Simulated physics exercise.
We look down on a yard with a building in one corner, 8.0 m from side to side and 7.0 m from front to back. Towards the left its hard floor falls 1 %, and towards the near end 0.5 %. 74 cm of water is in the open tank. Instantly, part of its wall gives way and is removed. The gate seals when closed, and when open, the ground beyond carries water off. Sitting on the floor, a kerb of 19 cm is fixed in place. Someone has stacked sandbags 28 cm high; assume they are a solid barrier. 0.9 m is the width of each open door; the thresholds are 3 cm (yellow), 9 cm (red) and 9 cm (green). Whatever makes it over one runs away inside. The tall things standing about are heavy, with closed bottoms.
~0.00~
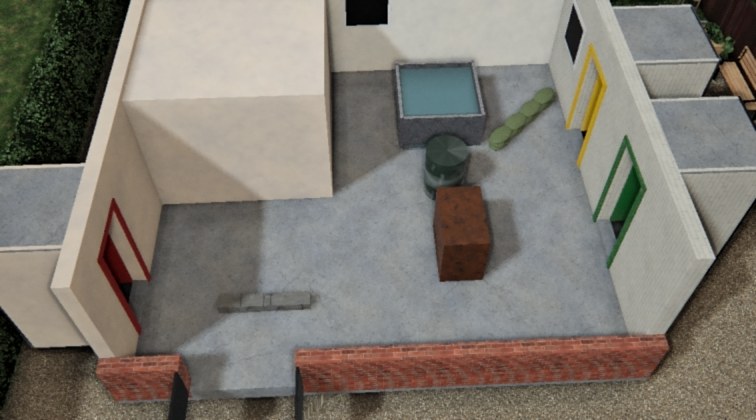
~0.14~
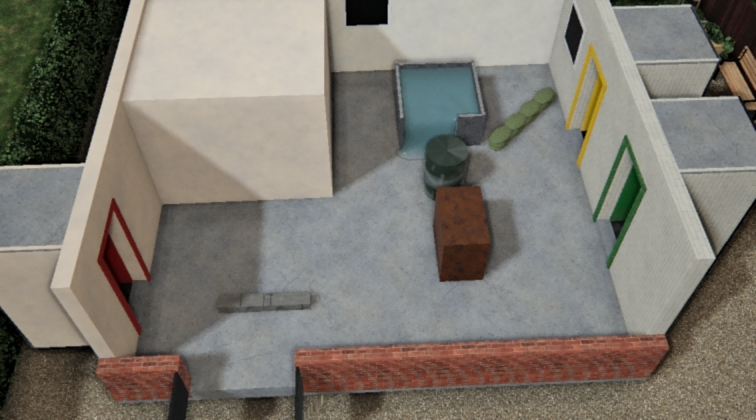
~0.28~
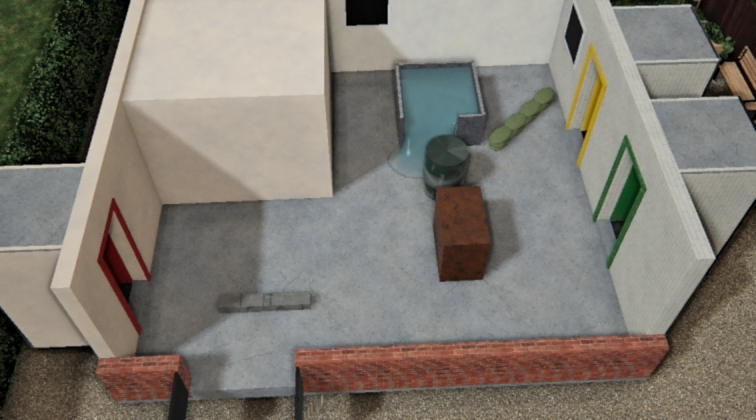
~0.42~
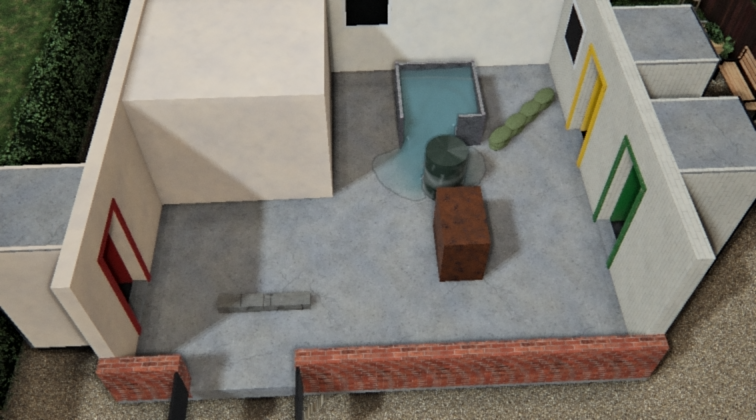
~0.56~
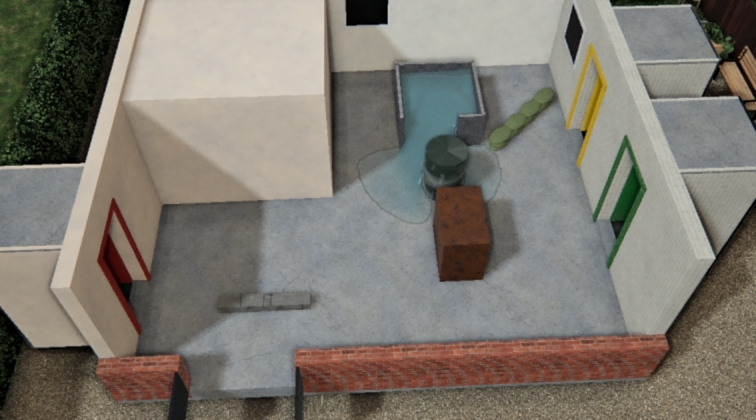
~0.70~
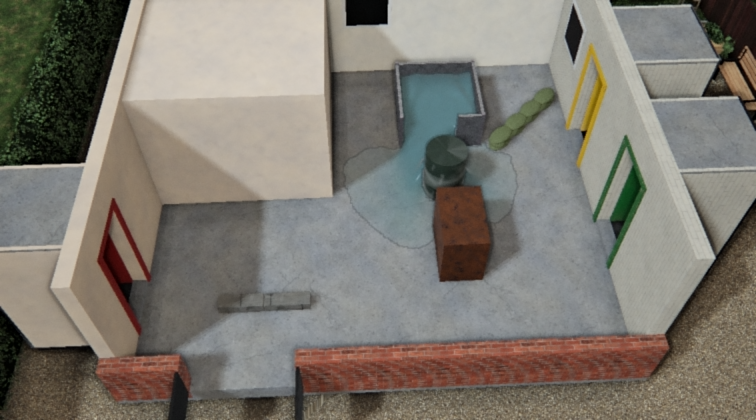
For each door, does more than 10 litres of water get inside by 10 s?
Yellow door: Yes; red door: Yes; green door: No.
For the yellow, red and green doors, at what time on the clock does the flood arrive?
Front arrives - yellow 1.6 s; red 2.4 s; green 1.5 s.
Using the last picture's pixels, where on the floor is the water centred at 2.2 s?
At roughly (416, 183).
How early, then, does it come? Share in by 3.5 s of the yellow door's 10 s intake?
About 75 per cent.
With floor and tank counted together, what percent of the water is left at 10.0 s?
I'd say close to 82 percent is still there.
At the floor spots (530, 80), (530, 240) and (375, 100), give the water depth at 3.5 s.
Roughly 0, 1, 1 cm.
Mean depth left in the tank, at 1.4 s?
Around 37 cm on average.
After 1.4 s water covers 30 % of the floor and is deepest (45 cm) near (437, 167); yellow door not reached, red door not reached, green door not reached.
After 2.2 s water covers 50 % of the floor and is deepest (28 cm) near (437, 167); yellow door 2 cm at the sill, 8 L in, red door not reached, green door 10 cm at the sill, 0 L in.
After 3.5 s water covers 60 % of the floor and is deepest (19 cm) near (437, 167); yellow door 6 cm at the sill, 36 L in, red door 15 cm at the sill, 33 L in, green door 6 cm at the sill, 1 L in.
After 6.0 s water covers 75 % of the floor and is deepest (11 cm) near (148, 291); yellow door 3 cm at the sill, 46 L in, red door 9 cm at the sill, 50 L in, green door 3 cm at the sill, 1 L in.
After 10.0 s water covers 90 % of the floor and is deepest (8 cm) near (132, 379); yellow door 2 cm at the sill, 47 L in, red door 7 cm at the sill, 52 L in, green door 1 cm at the sill, 1 L in.
